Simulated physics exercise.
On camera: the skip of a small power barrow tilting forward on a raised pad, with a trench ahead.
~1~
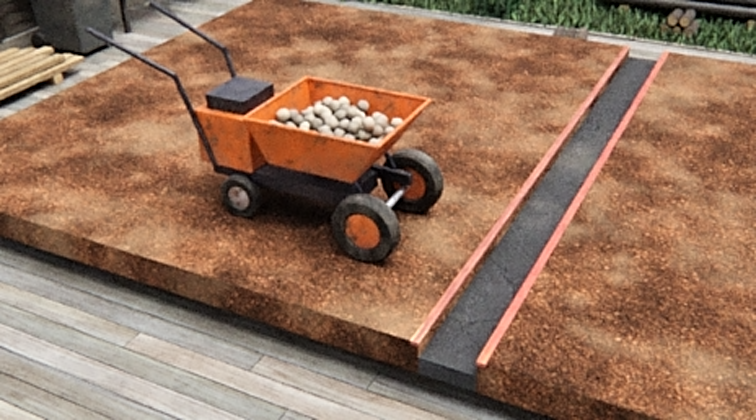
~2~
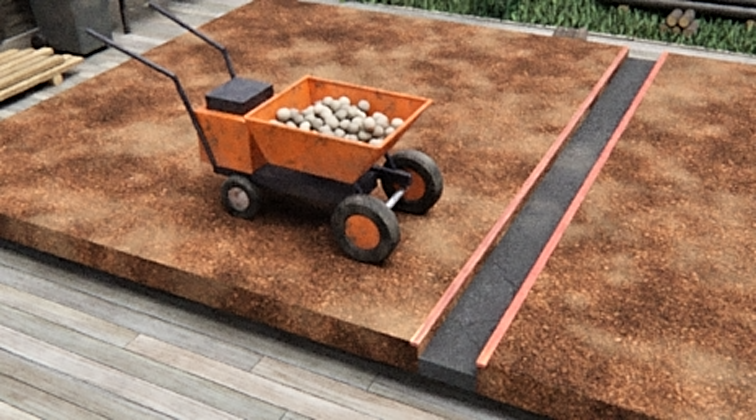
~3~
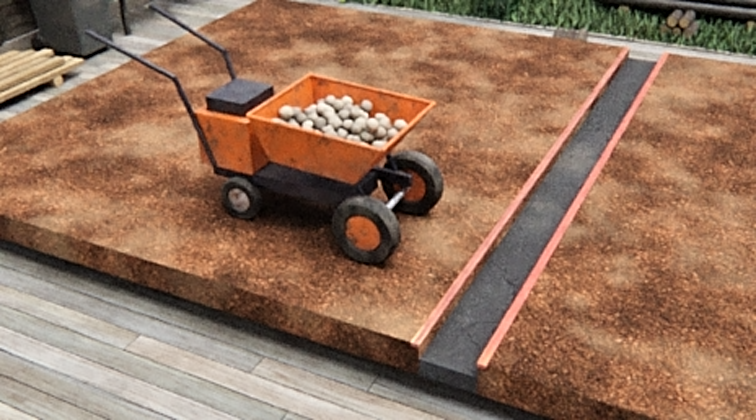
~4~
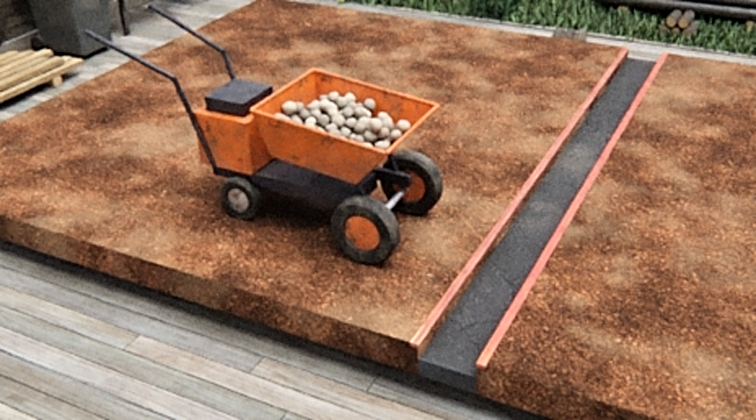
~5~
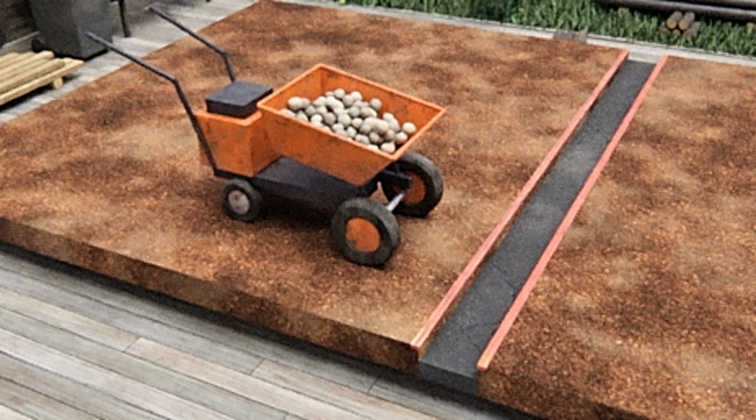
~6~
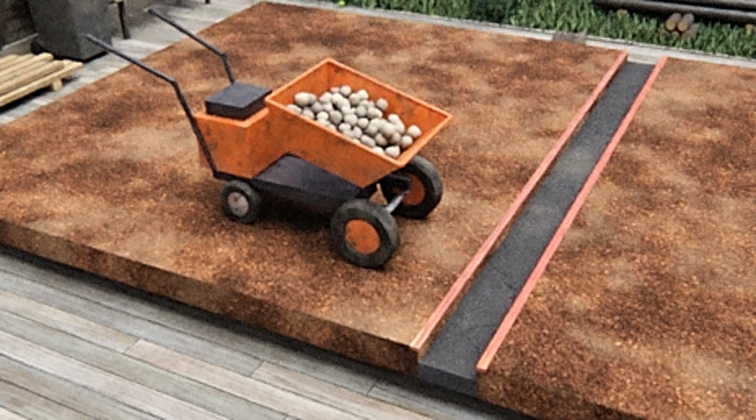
An orange skip full of pale, rounded pebbles tilts on a small wheeled barrow standing on a raised pad of mottled rust-brown ground, seen from above at an angle. The barrow has dark handles at left, and to its right a shallow dark trench edged in orange-red runs across the pad, with grey decking in front. The skip starts level, then its back rises and its front lip dips slowly rightward, the pebbles tilting with it, while the wheels and camera stay still.
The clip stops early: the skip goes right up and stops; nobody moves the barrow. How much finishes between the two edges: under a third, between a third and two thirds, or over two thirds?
It catches over two thirds.
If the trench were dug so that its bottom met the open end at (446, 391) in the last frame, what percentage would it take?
It comes to 90 per cent or so.
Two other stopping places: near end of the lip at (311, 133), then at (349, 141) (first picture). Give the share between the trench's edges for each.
First some 20, then 70 per cent.
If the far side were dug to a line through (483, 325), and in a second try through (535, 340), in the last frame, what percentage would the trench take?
First some 60, then 100 per cent.
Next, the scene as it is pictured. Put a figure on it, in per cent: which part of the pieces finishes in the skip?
It comes to 0 per cent or so.
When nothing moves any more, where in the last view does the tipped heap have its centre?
Roughly at (505, 267).
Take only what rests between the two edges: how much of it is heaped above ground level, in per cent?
It comes to 40 per cent or so.
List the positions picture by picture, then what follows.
Lip of the skip at (377, 147), level; top of the load at (331, 123), river pebbles; first edge of the trench at (439, 307); far edge at (503, 326), the trench over half as wide as the skip, and shallow for its width, in the first frame.
Lip of the skip at (378, 149), level; top of the load at (331, 123), in the second frame.
Lip of the skip at (382, 151), tipped barely; top of the load at (330, 118), in the third frame.
Lip of the skip at (386, 154), tipped a little; top of the load at (322, 120), in the fourth frame.
Lip of the skip at (394, 159), tipped a little; top of the load at (328, 118), in the fifth frame.
Lip of the skip at (401, 166), tipped clearly; top of the load at (328, 111); first edge of the trench at (439, 312); far edge at (503, 331), in the sixth frame.
Soon, skip tipped steeply; all in the skip.
A while on, skip tipped right over; most in the skip; a small part in or heaped over the trench; a stray few beyond it; a small part falling.
Towards the end, skip tipped right over; a small part in the skip; a stray few short of the trench; most in or heaped over the trench; a small part beyond it.
Finally, skip tipped right over; a small part short of the trench; most in or heaped over the trench; a small part beyond it.
